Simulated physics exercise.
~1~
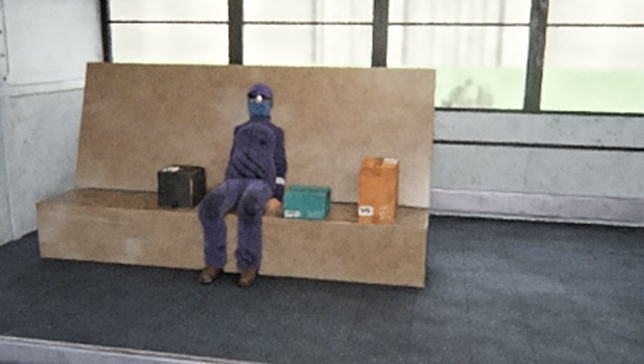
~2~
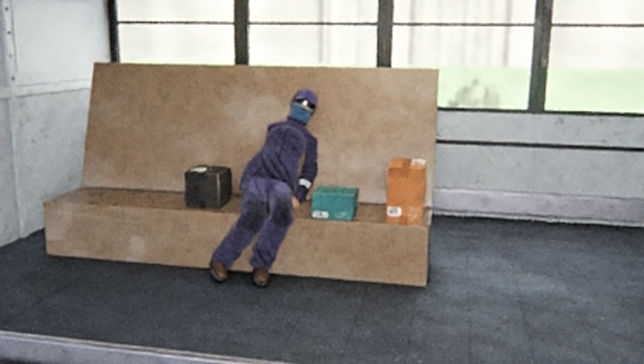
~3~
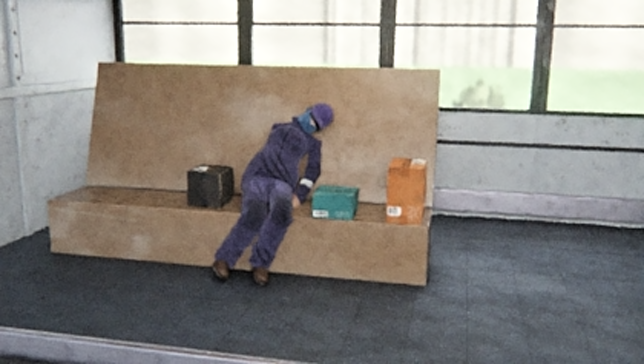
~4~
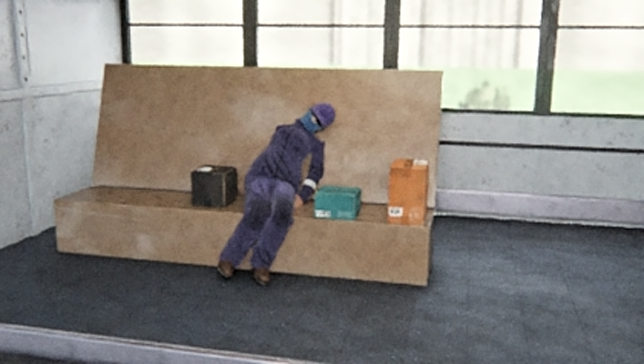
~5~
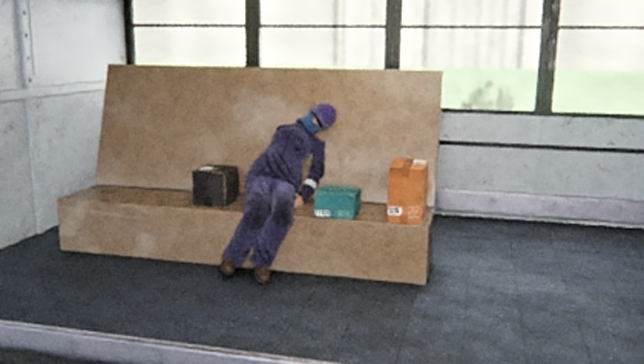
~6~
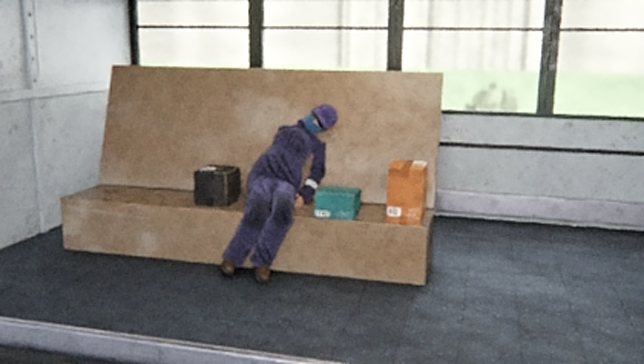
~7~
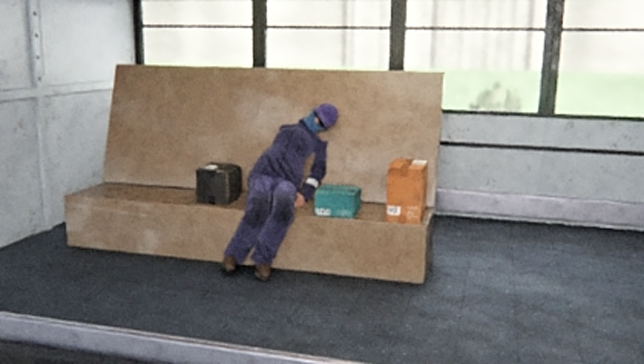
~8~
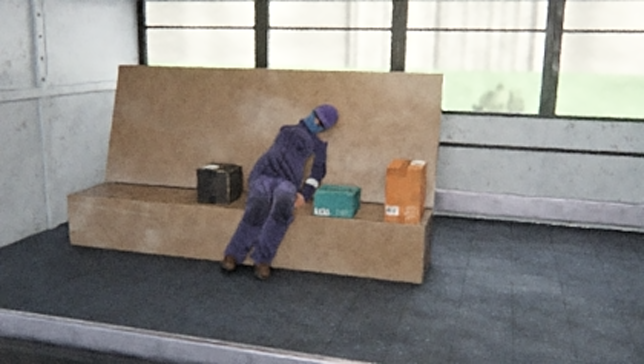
To begin with, a person in dark purple clothing, a cap and a blue face covering sits upright on a long tan bench, with a black bag on the left and a teal carton and an upright orange pack on the right. All at once the person lurches to the right, and the luggage shifts a short way along the seat in the same direction. The person then tips further over, head bowed toward the teal carton and arms held low. After that, everything settles as the view drifts slightly. The person ends still seated, leaning right, with all three items on the bench and the orange pack standing.
